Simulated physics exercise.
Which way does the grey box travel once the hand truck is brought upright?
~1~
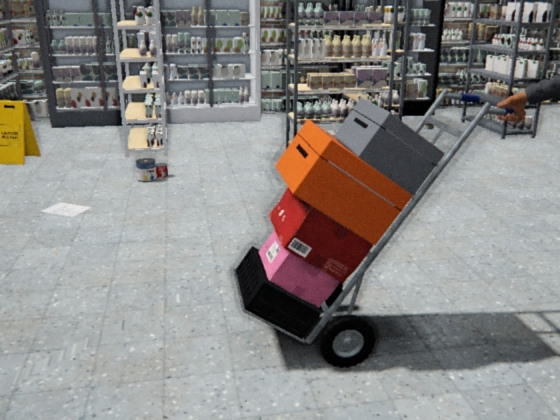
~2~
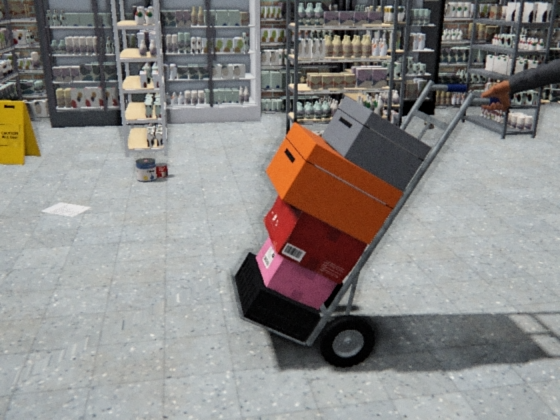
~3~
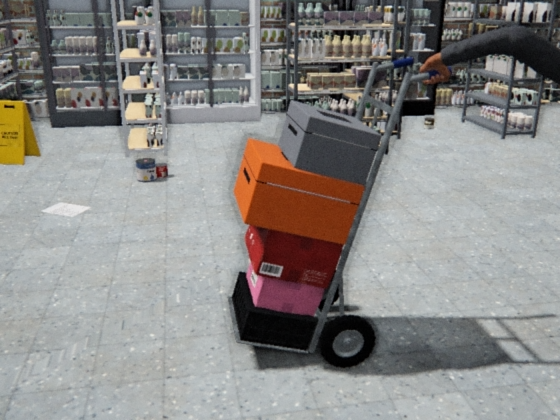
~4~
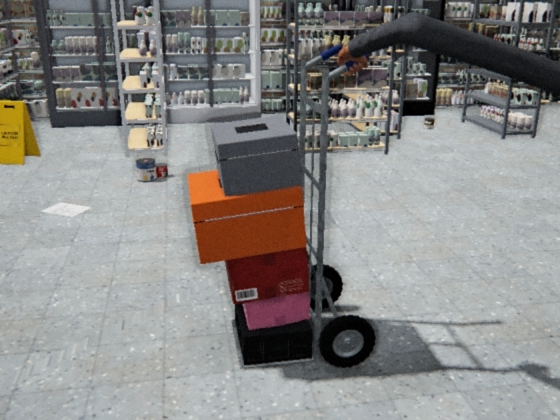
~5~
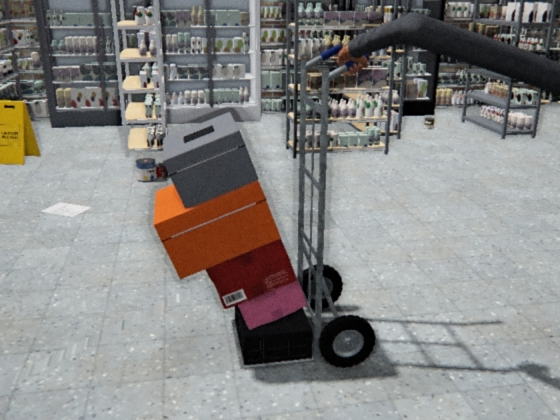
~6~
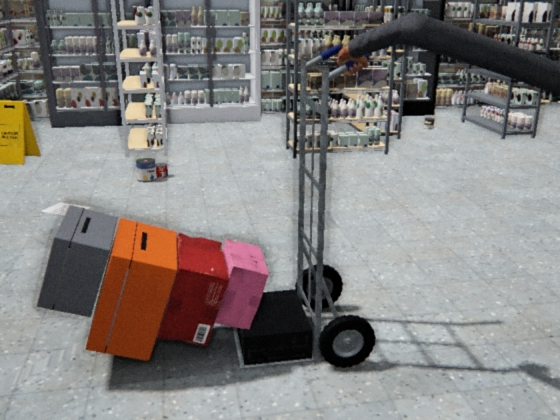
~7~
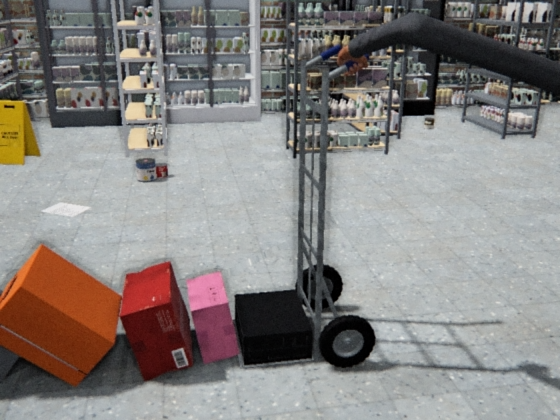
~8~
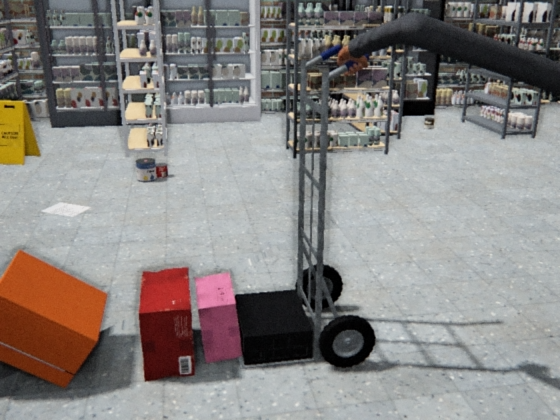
The grey box moves to the left, toppling off the top of the stack and going out of view on that side.
